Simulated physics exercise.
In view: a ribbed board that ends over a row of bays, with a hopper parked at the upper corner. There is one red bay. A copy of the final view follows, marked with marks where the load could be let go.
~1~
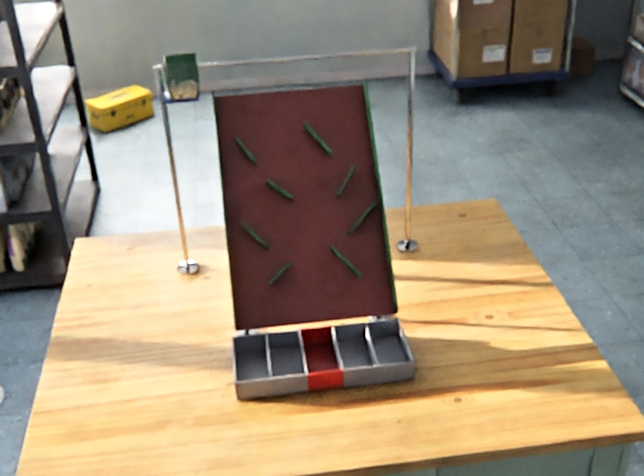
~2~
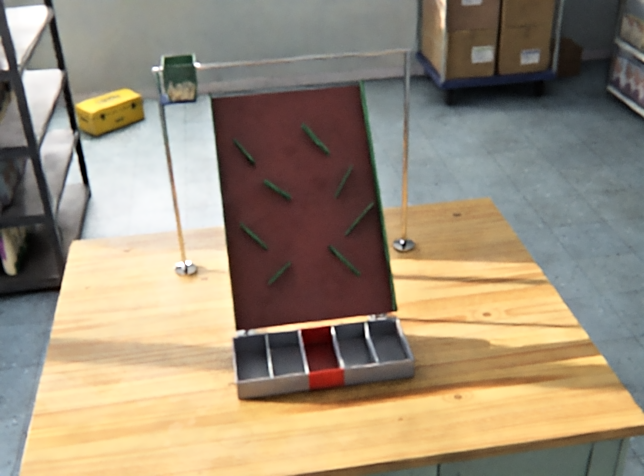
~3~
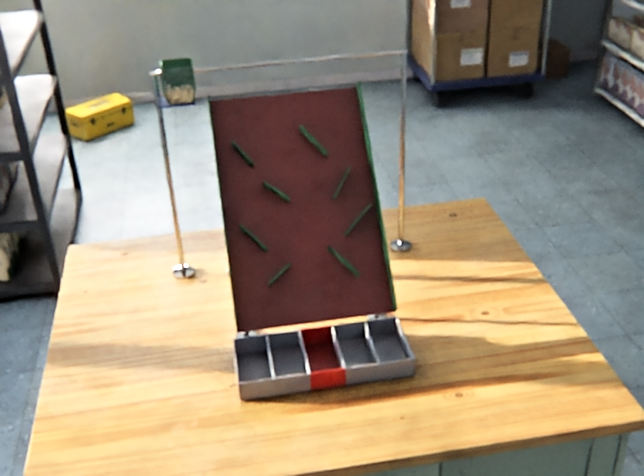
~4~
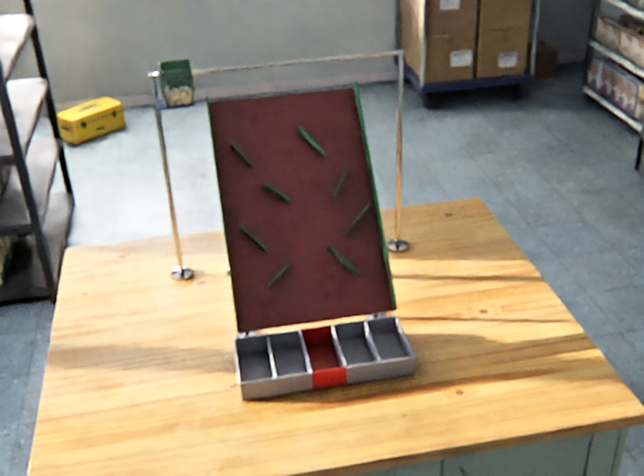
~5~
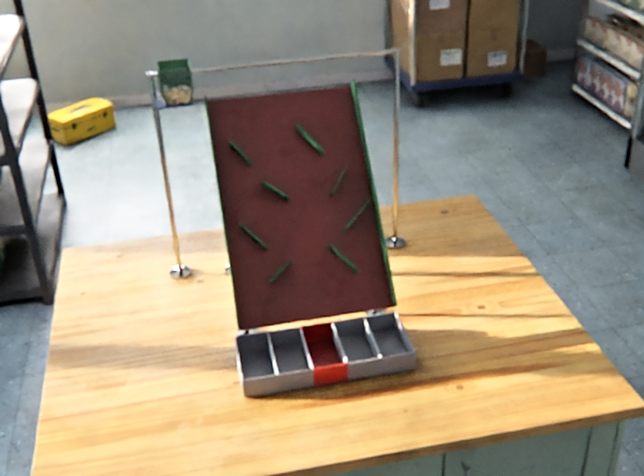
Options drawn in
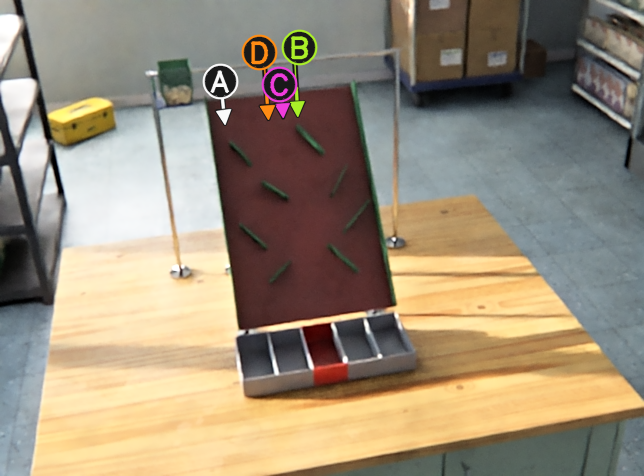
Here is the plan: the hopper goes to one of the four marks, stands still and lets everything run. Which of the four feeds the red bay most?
The answer is mark B.
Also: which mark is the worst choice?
It is A.
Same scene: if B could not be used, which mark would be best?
That would be C.
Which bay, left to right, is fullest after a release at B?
The third.
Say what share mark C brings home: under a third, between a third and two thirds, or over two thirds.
It is between a third and two thirds.
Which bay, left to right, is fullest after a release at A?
The first from the left.
On the marked copy, mark A meets the board at (224, 119); mark B meets the board at (297, 111); mark C meets the board at (282, 112); mark D meets the board at (268, 114).
Choosing A, roughly a quarter in the red bay, roughly two thirds in other bays, just a few held on the board, about a tenth outside the box.
Choosing B, the larger part in the red bay, roughly a quarter in other bays, just a few outside the box.
Choosing C, roughly half in the red bay, roughly a third in other bays, about a tenth held on the board, just a few outside the box.
Choosing D, roughly a third in the red bay, roughly half in other bays, about a tenth held on the board.
